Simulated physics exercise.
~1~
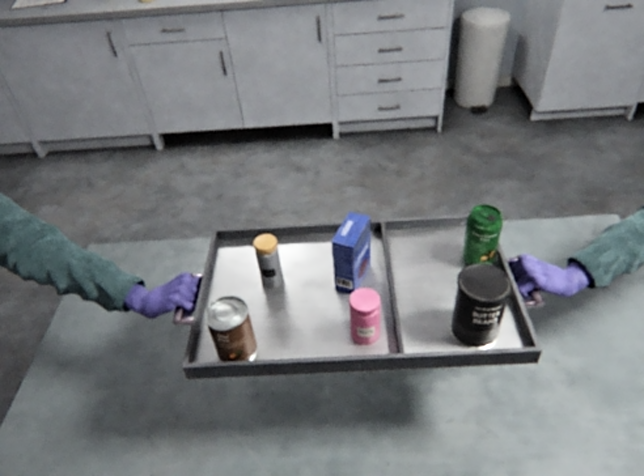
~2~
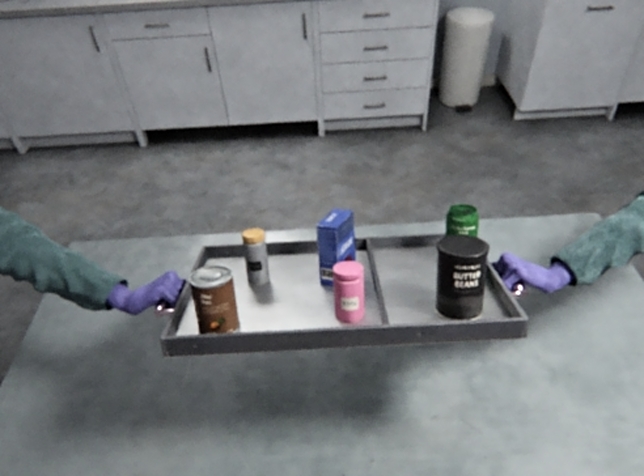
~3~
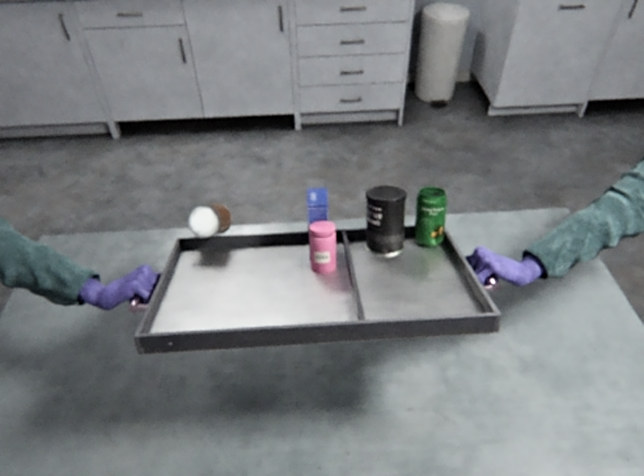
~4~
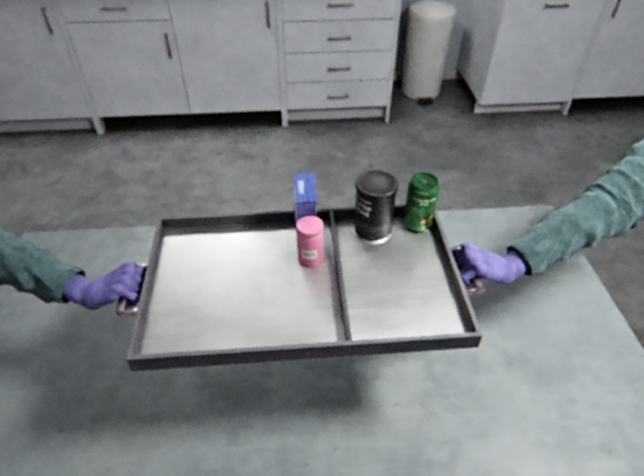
We see purple-gloved hands holding a divided metal tray of containers, tipping its far edge down, then levelling it. The brown tin and grey shaker go off the tray, while the black tin, blue packet, pink shaker and green can shift towards the far side and finish upright there.
